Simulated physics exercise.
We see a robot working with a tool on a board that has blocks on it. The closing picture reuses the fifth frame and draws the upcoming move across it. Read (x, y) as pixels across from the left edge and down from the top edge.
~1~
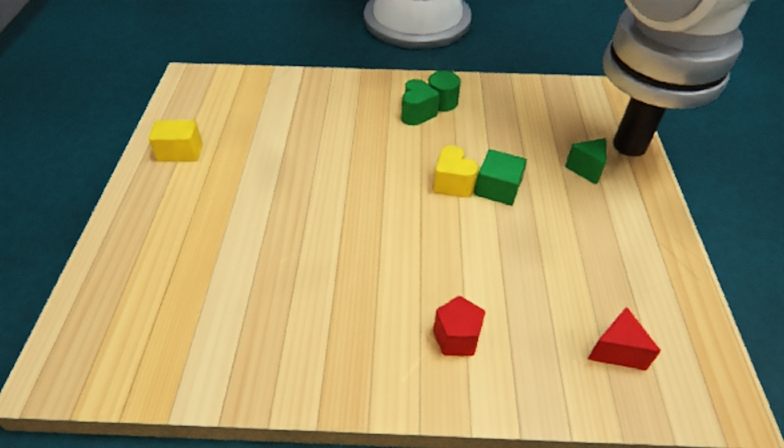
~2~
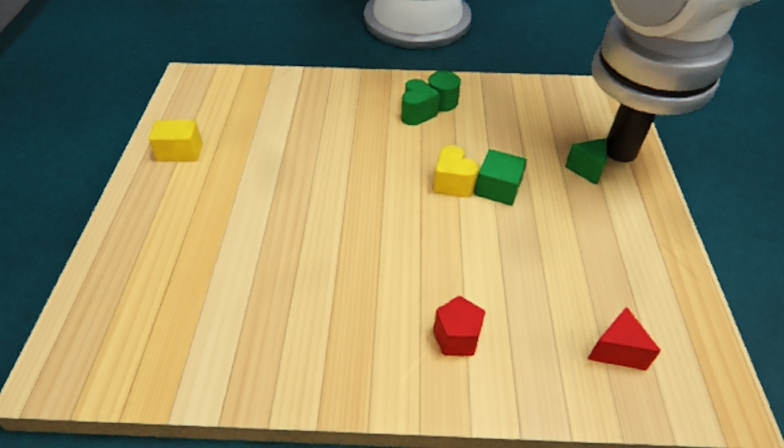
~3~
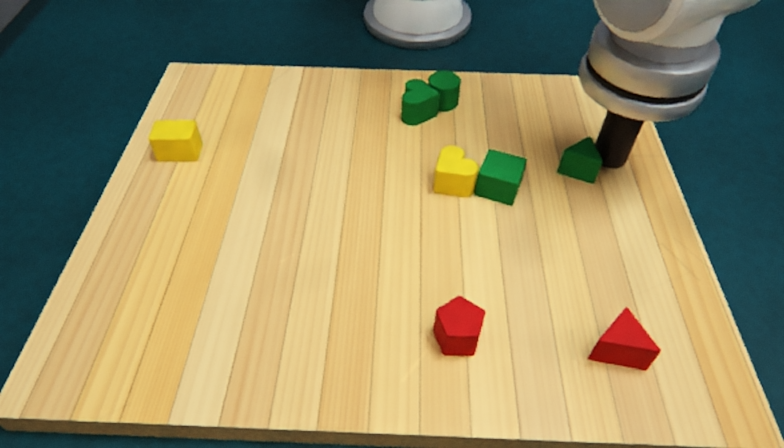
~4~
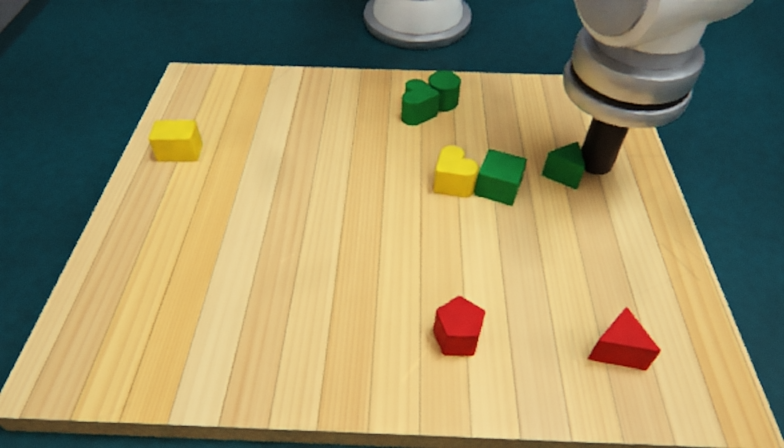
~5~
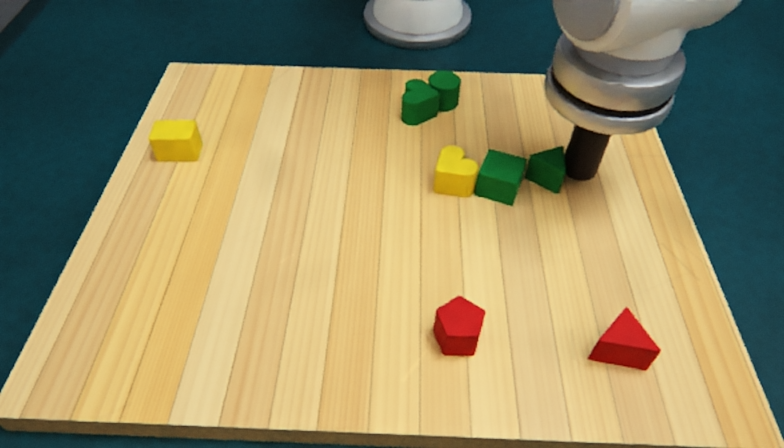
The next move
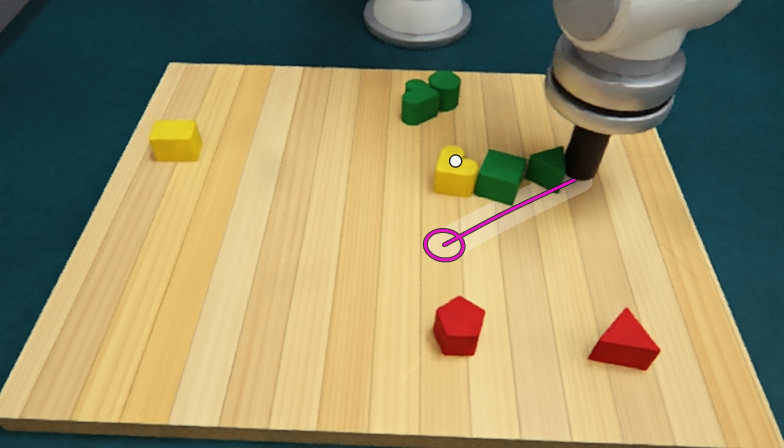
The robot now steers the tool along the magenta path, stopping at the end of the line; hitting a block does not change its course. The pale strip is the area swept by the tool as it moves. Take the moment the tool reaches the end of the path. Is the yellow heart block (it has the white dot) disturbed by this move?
It is carried off its spot.
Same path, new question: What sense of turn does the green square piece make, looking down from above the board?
It rotates clockwise.
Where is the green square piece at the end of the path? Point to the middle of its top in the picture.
It will end up at (481, 168).
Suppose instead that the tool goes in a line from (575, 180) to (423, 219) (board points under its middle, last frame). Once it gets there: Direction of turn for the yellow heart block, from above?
Viewed from above: Clockwise.
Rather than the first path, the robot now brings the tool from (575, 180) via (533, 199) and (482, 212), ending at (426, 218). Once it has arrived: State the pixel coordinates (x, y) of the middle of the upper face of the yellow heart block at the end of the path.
By then it is at (418, 141).
Drawn move, straight from (575, 180) to (444, 245); the dot is on the yellow heart block.
What follows on the original path. One third of the way, tool at (536, 189); green square piece at (500, 165); green three-sided block at (532, 152), turned 45° clockwise.
Two thirds of the way, tool at (491, 211); yellow heart block at (435, 152); green square piece at (481, 168), turned 30° clockwise; green three-sided block at (532, 152), turned 45° clockwise.
At the end, tool at (446, 235); yellow heart block at (435, 152); red pentagonal block still; green square piece at (481, 168), turned 30° clockwise; green three-sided block at (532, 152), turned 45° clockwise.
